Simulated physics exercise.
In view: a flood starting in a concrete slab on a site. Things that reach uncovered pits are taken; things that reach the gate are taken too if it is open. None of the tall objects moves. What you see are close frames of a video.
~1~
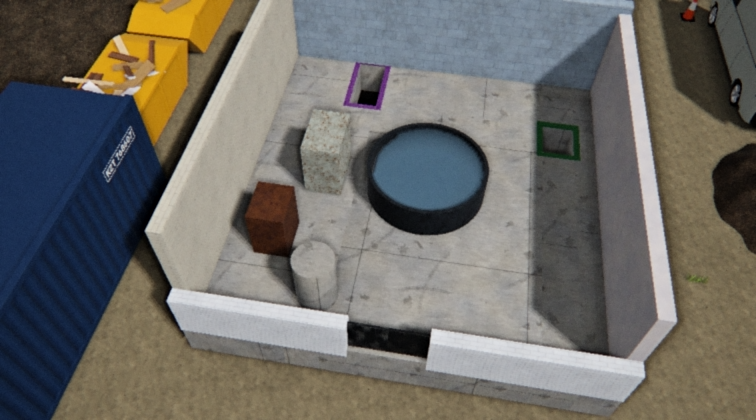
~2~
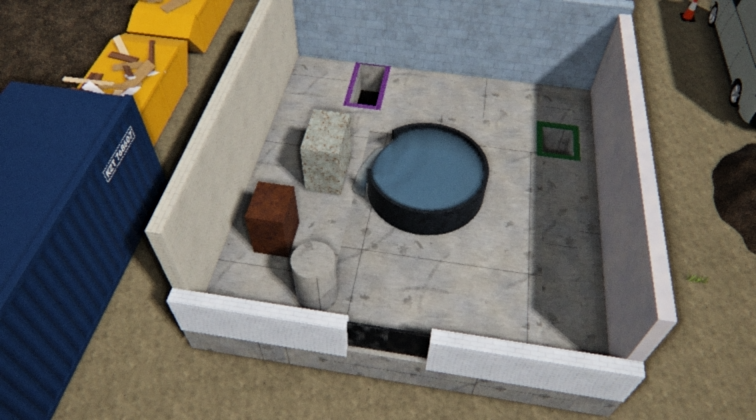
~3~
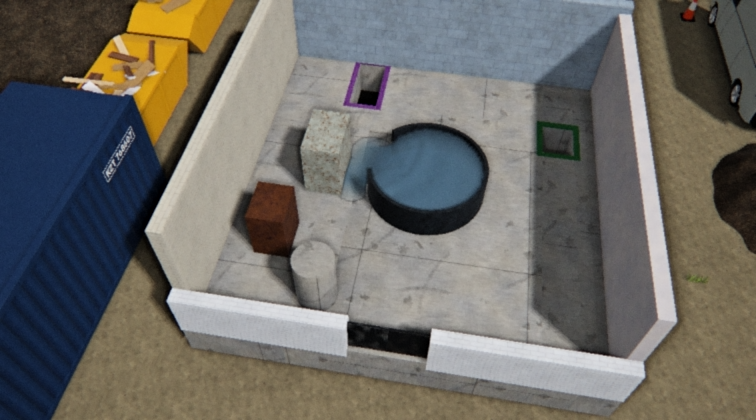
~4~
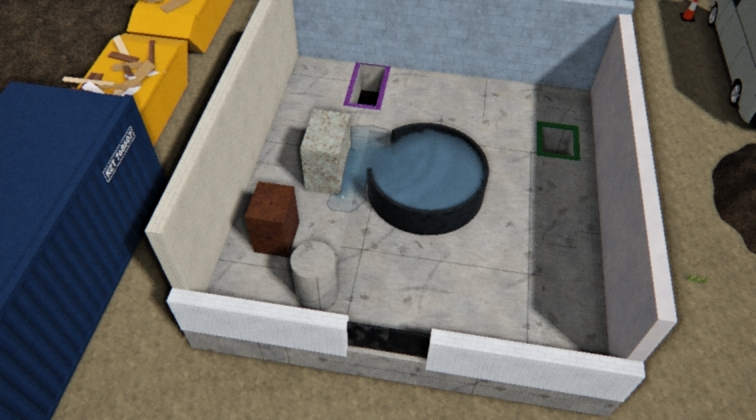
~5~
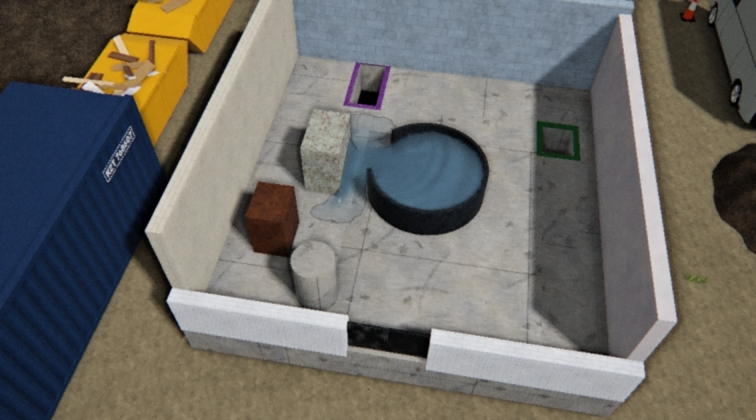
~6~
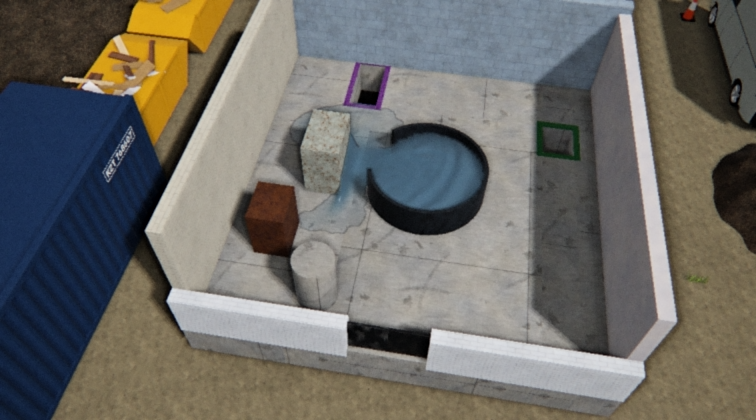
At first, still water fills a round, dark-rimmed tank on a walled concrete slab holding a grey block, a reddish-brown block and a pale cylinder. A gap opens in the tank's left side and water pours through toward the grey block, then spreads around it and across the nearby floor.
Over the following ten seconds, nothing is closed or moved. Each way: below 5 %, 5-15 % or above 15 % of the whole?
Gate - below 5 %, green pit - below 5 %, purple pit - above 15 %.
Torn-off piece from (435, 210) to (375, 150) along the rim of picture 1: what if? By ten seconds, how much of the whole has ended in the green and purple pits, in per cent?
Green: 4 percent; purple: 20 percent.
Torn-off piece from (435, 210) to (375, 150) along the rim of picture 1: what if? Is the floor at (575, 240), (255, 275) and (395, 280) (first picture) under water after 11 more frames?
Taking them in order, I'd say not reached, swamped and swamped.
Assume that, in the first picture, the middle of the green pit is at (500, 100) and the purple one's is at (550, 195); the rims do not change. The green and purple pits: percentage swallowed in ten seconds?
Looks like green collects 12 percent and purple collects 2 percent.
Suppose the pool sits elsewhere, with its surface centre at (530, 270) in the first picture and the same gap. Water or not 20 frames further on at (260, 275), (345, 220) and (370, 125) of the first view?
So, first one got wet, second one got wet, third one got wet.
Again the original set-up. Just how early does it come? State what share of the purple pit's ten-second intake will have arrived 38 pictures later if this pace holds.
I make it 70 per cent.
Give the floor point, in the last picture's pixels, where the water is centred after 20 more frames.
My reading is close to (375, 176).
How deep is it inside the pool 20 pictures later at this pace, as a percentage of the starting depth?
Close to 38 in a hundred.
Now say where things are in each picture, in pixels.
In the first frame, still water in the round tank at (428, 168).
In the second frame, the front is at (359, 192), out from the gap at (376, 164).
In the third frame, water pours out at (376, 165) and has run to (342, 194).
In the fourth frame, the front is at a hidden place, out from the gap at (376, 166).
In the fifth frame, water pours out at (376, 166) and has run to a hidden place.
In the sixth frame, water pours out at (376, 165) and has run to (307, 115).
A moment on, water covers 20 % of the floor; the gate 0 %, the green pit 0 %, the purple pit 1 %.
Next, water covers 35 % of the floor; the gate 0 %, the green pit 0 %, the purple pit 5 %.
Then, water covers 45 % of the floor; the gate 0 %, the green pit 0 %, the purple pit 13 %.
Later, water covers 60 % of the floor; the gate 0 %, the green pit 0 %, the purple pit 25 %.
In the end, water covers 75 % of the floor; the gate 0 %, the green pit 0 %, the purple pit 35 %.
